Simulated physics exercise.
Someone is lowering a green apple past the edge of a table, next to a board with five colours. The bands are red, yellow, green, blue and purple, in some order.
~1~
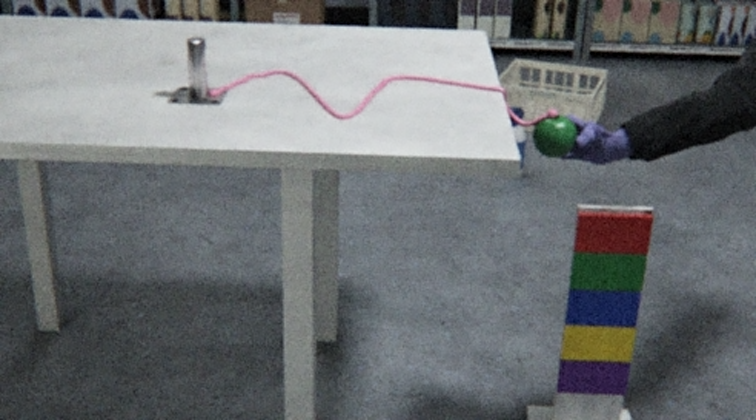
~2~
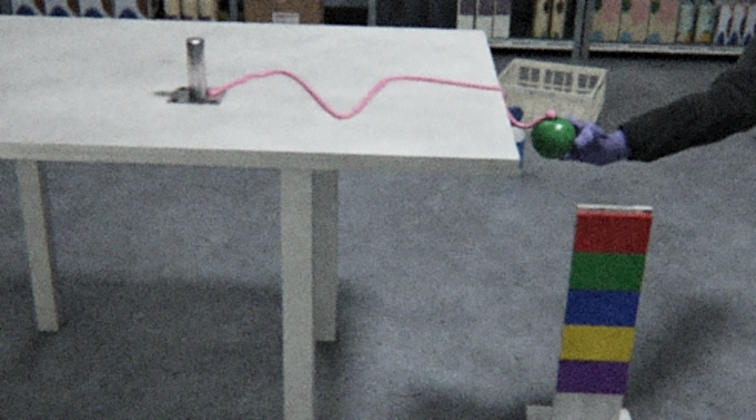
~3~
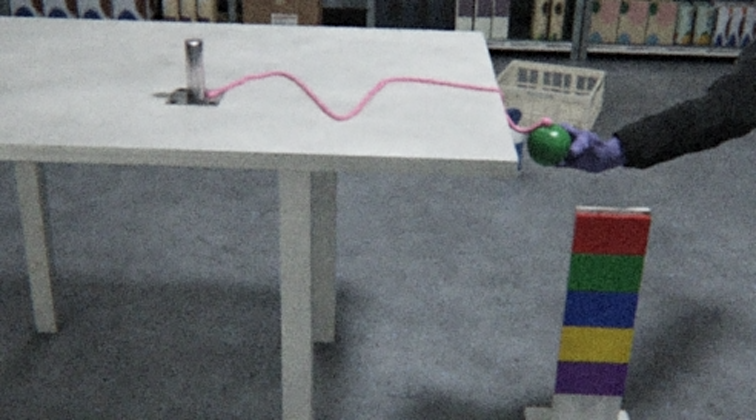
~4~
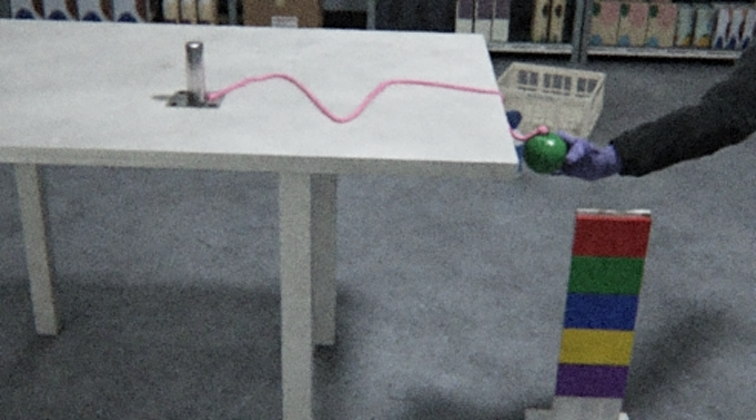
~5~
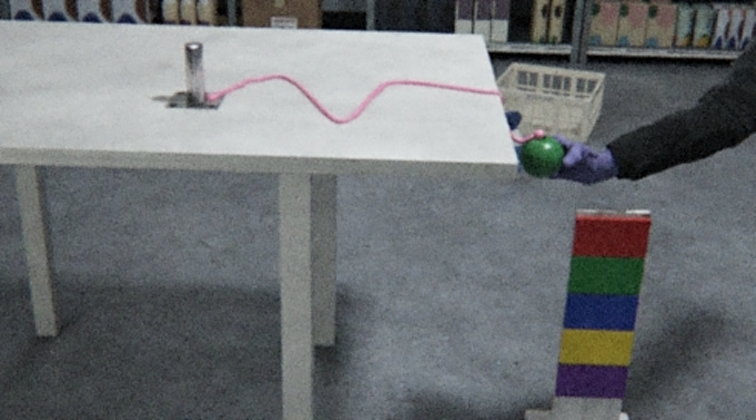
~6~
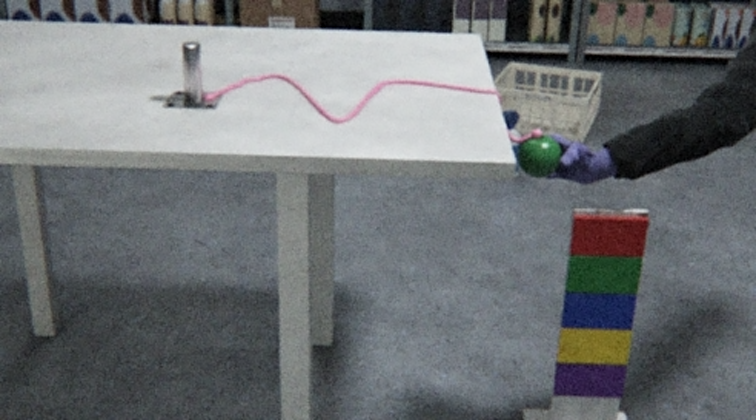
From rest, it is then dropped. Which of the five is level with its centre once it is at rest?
Purple.
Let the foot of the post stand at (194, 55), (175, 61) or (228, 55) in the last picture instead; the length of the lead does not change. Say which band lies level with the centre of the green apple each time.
First try: Yellow; second try: Yellow; third try: Purple.
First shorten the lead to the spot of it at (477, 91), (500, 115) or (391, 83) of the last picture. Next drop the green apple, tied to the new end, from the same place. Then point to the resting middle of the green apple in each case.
One spot per try: (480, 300), (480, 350), and (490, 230).
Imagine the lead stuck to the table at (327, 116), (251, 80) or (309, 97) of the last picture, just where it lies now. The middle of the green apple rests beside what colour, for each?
Results, in sequence: Green / yellow / blue.
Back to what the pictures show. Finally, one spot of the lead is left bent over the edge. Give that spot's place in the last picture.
It's the point at about (352, 116).
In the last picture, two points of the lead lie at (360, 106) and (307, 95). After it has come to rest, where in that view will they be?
(498, 129) for the first, (394, 98) for the second.
Soon after, apple near (465, 382); level with purple.
Then, apple near (484, 381); level with purple.
At rest, apple near (474, 382); level with purple. At purple.
